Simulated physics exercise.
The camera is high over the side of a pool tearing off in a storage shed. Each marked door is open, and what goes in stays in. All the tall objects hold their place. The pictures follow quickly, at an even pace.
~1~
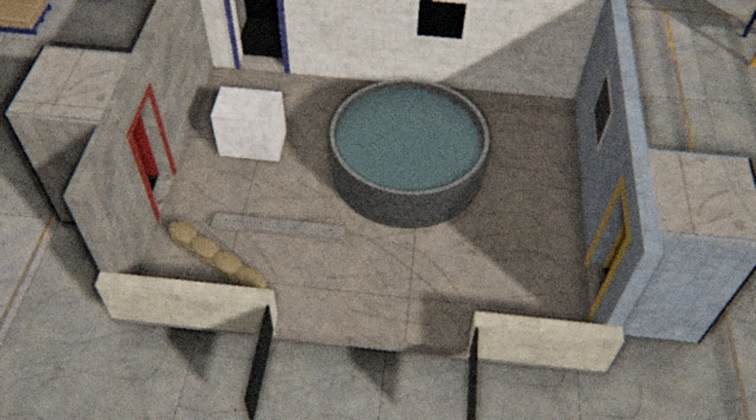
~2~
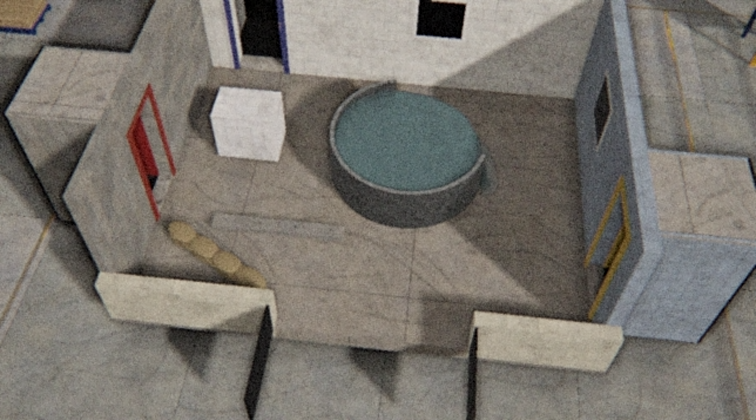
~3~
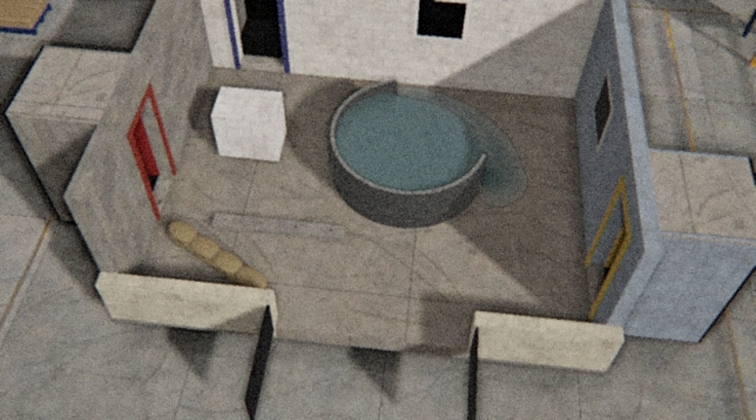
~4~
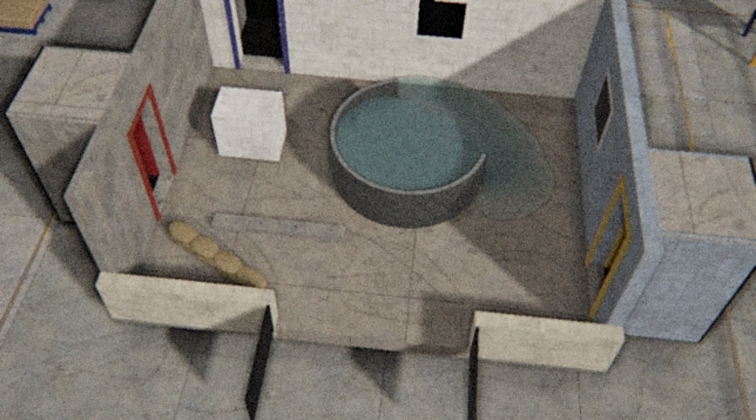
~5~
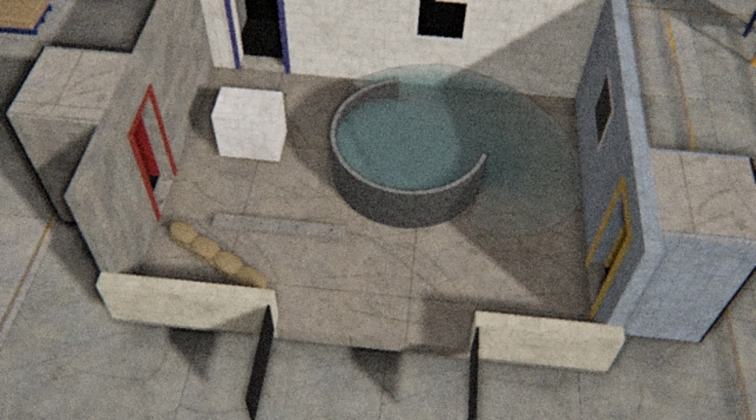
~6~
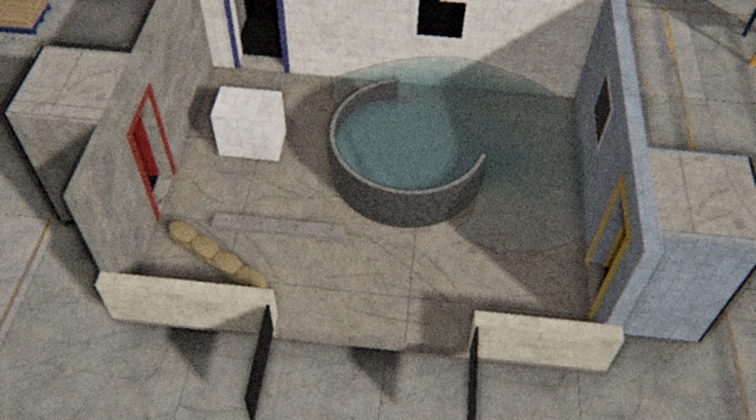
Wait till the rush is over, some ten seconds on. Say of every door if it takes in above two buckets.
One by one: The blue door holds within the limit; the red door floods; the yellow door floods.
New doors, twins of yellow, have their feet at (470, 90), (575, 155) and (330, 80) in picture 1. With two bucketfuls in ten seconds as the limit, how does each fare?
In turn: Floods, is over, keeps below it.
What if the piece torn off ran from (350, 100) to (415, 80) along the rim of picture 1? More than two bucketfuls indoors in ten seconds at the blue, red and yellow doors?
One by one: Blue is over; red goes over; yellow keeps below it.
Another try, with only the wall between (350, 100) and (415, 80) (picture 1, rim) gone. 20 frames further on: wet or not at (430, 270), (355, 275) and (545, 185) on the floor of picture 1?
As listed: Free of water, dry, flooded.
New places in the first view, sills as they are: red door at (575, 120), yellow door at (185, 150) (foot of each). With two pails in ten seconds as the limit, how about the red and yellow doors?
In short: The red door floods; the yellow door takes less.
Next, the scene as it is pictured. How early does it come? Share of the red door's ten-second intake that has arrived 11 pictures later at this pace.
Roughly 0 per cent.
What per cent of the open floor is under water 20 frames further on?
Near 70 in a hundred.
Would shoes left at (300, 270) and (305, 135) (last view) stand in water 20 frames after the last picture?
In that order: Dry, flooded.
A moment on, water covers 30 % of the floor; the blue door wet at the sill, nothing in, the red door not reached, the yellow door wet at the sill, nothing in.
Next, water covers 45 % of the floor; the blue door wet at the sill, nothing in, the red door not reached, the yellow door wet at the sill, nothing in.
Then, water covers 70 % of the floor; the blue door wet at the sill, nothing in, the red door wet at the sill, nothing in, the yellow door wet at the sill, nothing in.
Later, water covers 95 % of the floor; the blue door under two buckets in, the red door wet at the sill, nothing in, the yellow door over two buckets in.
In the end, water covers 95 % of the floor; the blue door under two buckets in, the red door over two buckets in, the yellow door over two buckets in.
